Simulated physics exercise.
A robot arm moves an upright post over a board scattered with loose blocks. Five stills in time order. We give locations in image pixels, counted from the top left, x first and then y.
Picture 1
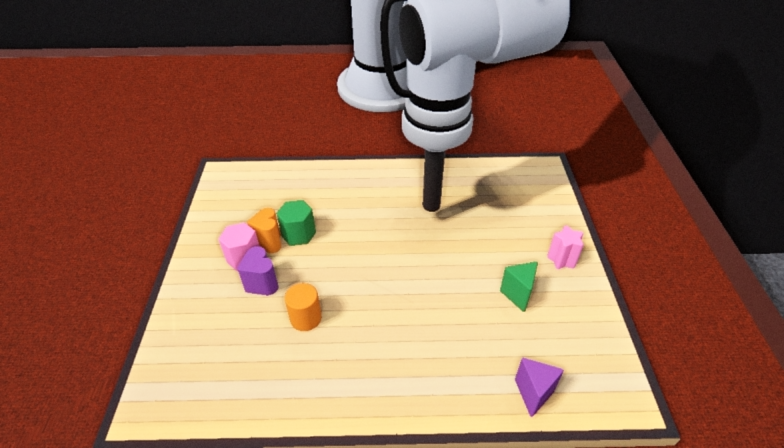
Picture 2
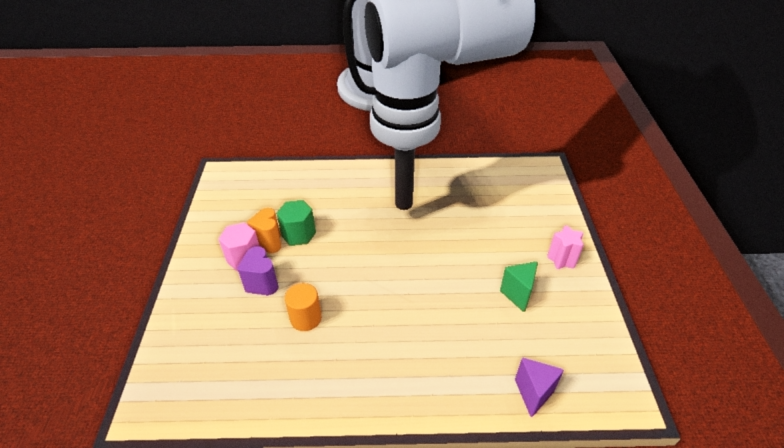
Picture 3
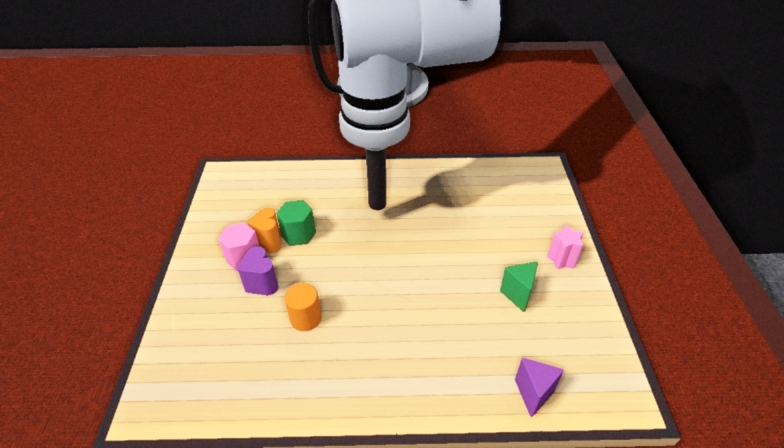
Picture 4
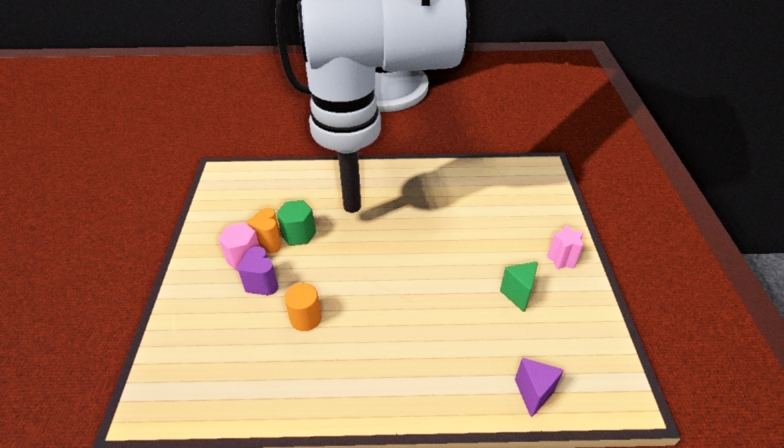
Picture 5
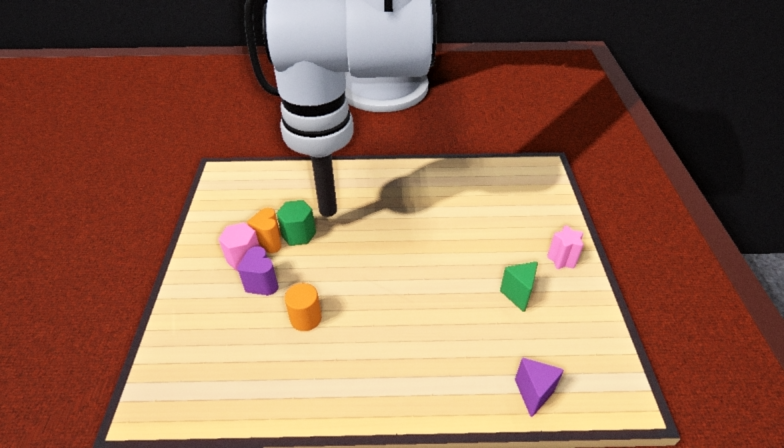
Robot arm sliding its black upright post leftward across the far side of a wooden board, the scattered coloured blocks staying still.
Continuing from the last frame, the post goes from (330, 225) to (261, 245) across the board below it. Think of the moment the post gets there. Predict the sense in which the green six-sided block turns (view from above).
From above, the green six-sided block will be seen to turn clockwise.
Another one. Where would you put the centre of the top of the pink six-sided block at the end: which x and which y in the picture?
The middle of its upper face should be somewhere near (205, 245).
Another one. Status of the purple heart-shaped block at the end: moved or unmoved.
Stays where it is.
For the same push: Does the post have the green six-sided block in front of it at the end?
Yes, that is what happens.
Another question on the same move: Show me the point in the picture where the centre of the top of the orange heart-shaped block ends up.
(202, 219)
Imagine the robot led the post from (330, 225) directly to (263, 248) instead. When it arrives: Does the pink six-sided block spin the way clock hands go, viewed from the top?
No, that is not how it ends up.
The first path, step by step. Halfway along, post (293, 222); pink six-sided block (221, 240), turned 35° anticlockwise; orange heart-shaped block (237, 219); green six-sided block (265, 216), turned 25° clockwise.
At the end, post (257, 232); pink six-sided block (205, 245), turned 85° anticlockwise; purple heart-shaped block still; orange heart-shaped block (202, 219), turned 15° clockwise; green six-sided block (228, 223), turned 40° clockwise.
